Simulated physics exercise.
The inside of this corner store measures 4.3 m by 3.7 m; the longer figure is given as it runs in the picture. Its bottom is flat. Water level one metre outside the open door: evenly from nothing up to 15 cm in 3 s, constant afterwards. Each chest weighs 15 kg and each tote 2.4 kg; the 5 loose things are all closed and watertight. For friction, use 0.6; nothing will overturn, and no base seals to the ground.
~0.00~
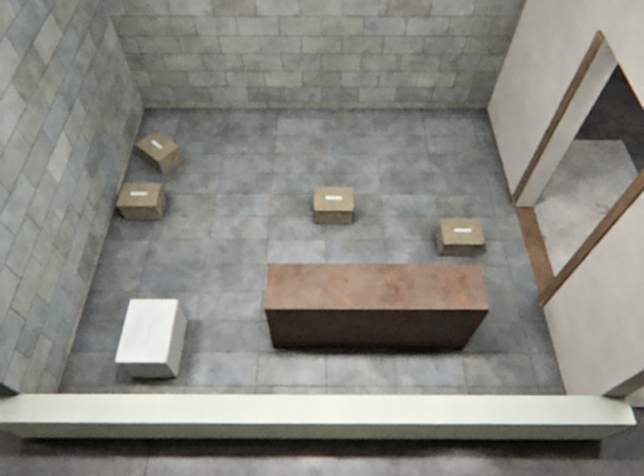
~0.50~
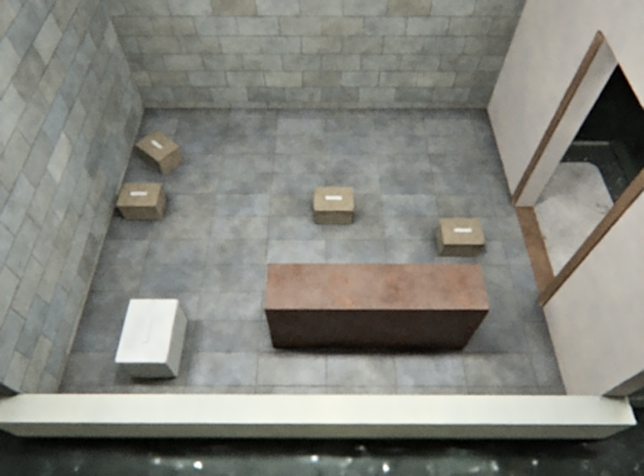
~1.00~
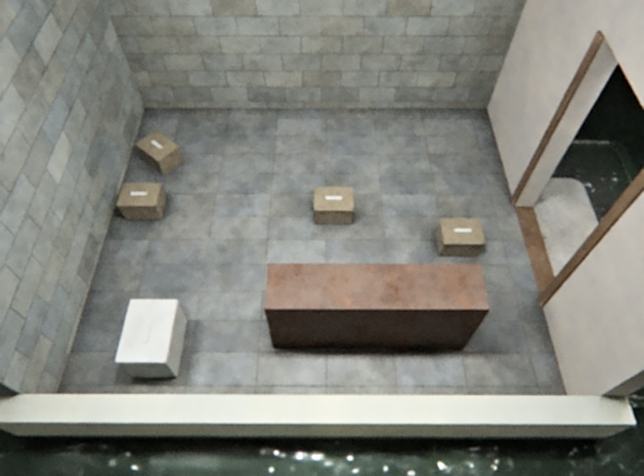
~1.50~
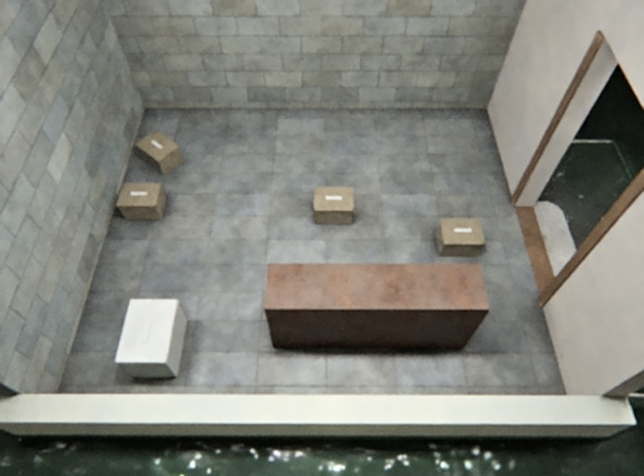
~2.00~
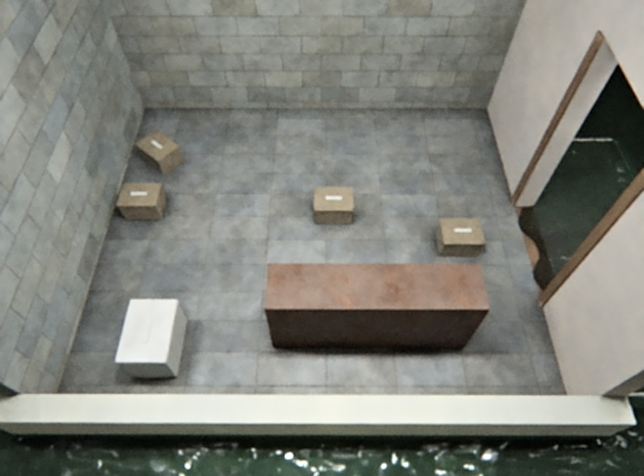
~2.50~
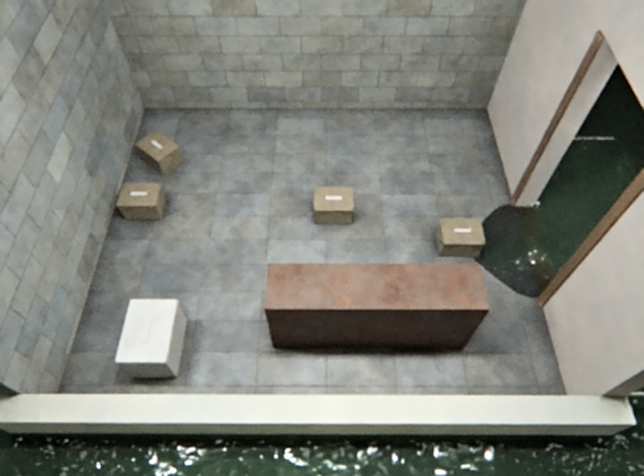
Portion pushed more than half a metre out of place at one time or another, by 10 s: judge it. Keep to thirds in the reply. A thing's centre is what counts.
My answer: Two thirds or more.
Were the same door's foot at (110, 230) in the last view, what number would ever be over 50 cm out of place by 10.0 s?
Then it comes to 3 of them.
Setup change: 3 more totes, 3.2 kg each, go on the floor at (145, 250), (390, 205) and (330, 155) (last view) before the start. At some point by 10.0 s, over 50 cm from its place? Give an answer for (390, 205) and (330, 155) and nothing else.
In that order: Beyond the mark, beyond the mark.
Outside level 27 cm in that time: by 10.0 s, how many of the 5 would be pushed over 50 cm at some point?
So the tally would be 5.
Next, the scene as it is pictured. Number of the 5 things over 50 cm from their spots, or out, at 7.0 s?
At that moment it comes to 2.
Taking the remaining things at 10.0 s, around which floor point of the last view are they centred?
It sits at about (191, 189).
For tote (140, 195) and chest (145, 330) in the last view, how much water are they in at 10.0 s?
I'd estimate 8 cm for the first and 4 cm for the second.
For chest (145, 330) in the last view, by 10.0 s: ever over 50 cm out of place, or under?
I'd say not as far.
After 3.5 s 1 of 5 are over 50 cm from their spots; 0 afloat.
After 4.5 s 1 of 5 are over 50 cm from their spots; 1 afloat.
After 7.0 s 2 of 5 are over 50 cm from their spots; 4 afloat.
After 10.0 s 4 of 5 are over 50 cm from their spots, and 4 have been at some point; 4 afloat.
